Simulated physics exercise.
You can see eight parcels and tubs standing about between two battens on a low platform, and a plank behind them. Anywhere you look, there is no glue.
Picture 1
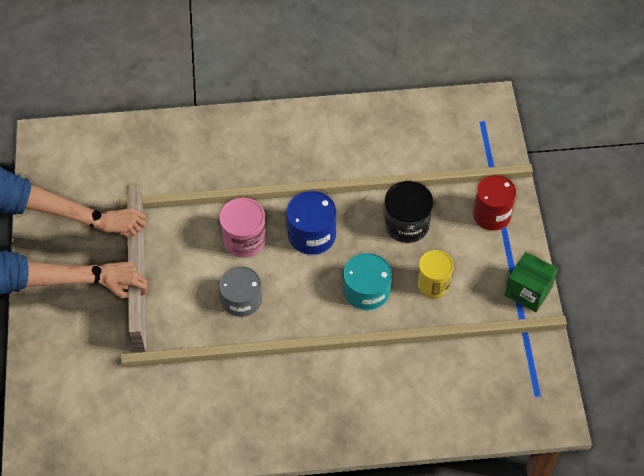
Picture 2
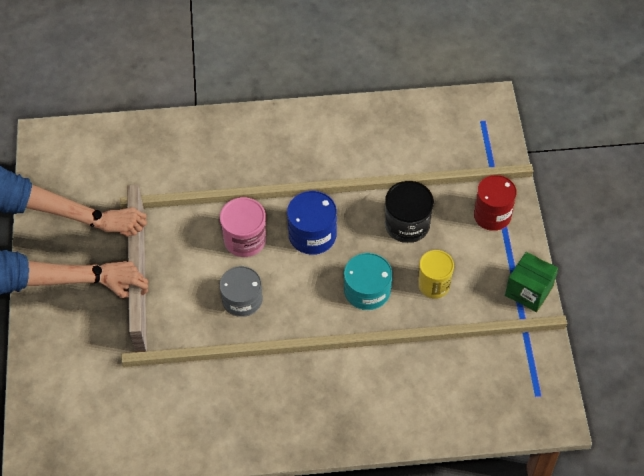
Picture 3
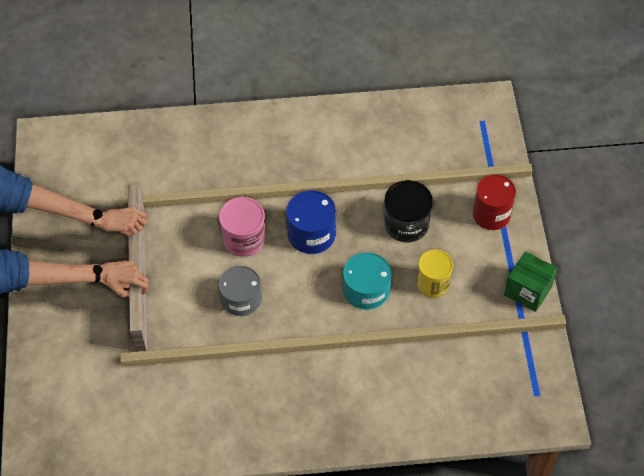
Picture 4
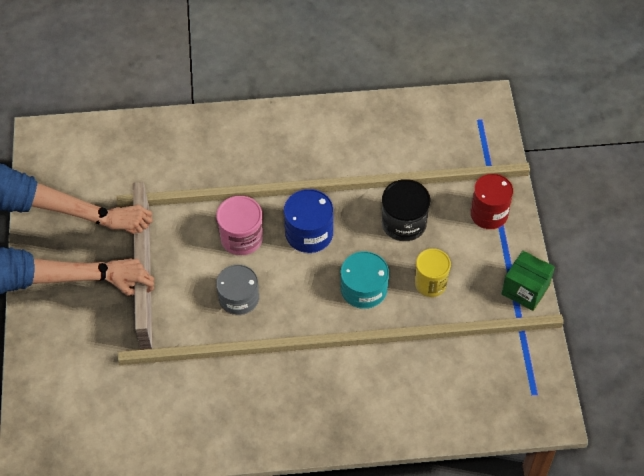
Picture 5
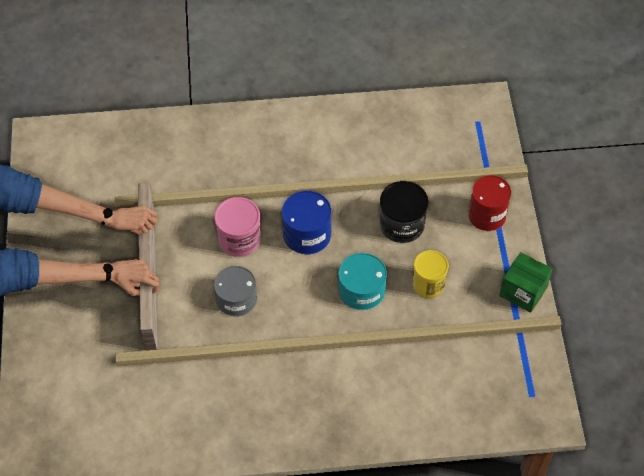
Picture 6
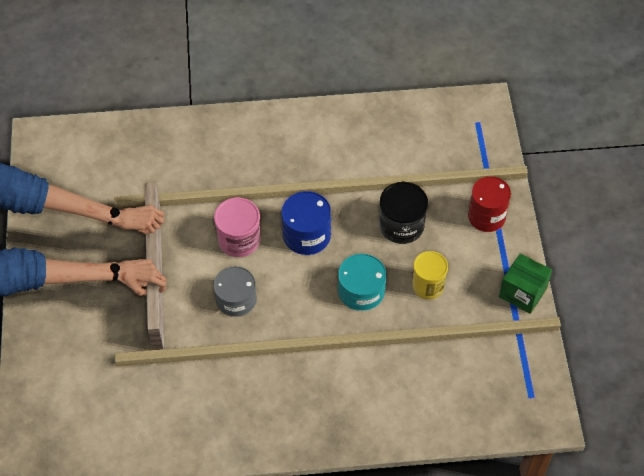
A plank held by two hands in blue sleeves slides slowly a short way to the right between two wooden battens on a mottled platform, seen from above. Pink, blue, black and red tubs stand along the upper side, with grey, turquoise and yellow ones and a green box below, near a blue line at right. The containers stay put on the platform, untouched, while the view shifts very slightly.
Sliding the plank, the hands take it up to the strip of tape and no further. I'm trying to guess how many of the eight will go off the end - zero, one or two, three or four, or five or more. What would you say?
The edge claims more than four.
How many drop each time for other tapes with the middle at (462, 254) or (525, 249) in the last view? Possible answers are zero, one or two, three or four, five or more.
For each place: Either three or four; more than four.
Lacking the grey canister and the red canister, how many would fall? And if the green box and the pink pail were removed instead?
Tally per try: 4 / 4.
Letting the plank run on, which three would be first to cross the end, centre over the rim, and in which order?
I'd say the red canister leads, followed by the green box, then the black pail.
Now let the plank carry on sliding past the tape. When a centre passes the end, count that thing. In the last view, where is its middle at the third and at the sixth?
First around (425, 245), then around (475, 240).
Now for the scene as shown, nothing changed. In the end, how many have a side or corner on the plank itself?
The count is 2.
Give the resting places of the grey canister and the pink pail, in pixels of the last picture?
Answer: First (530, 268), after that (521, 209).
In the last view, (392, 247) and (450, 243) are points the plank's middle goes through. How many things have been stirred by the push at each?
8 and 8.
A little later, none off yet; green box at rest near (525, 283); red canister at rest near (489, 204); yellow pail at rest near (430, 276).
Next, none off yet; green box moving near (529, 285); red canister shifted about its own width near (539, 198); yellow pail shifted well along near (496, 271).
When it is over, the number that fall off is five or more; down, blue canister, turquoise canister, black pail, yellow pail, red canister and green box.
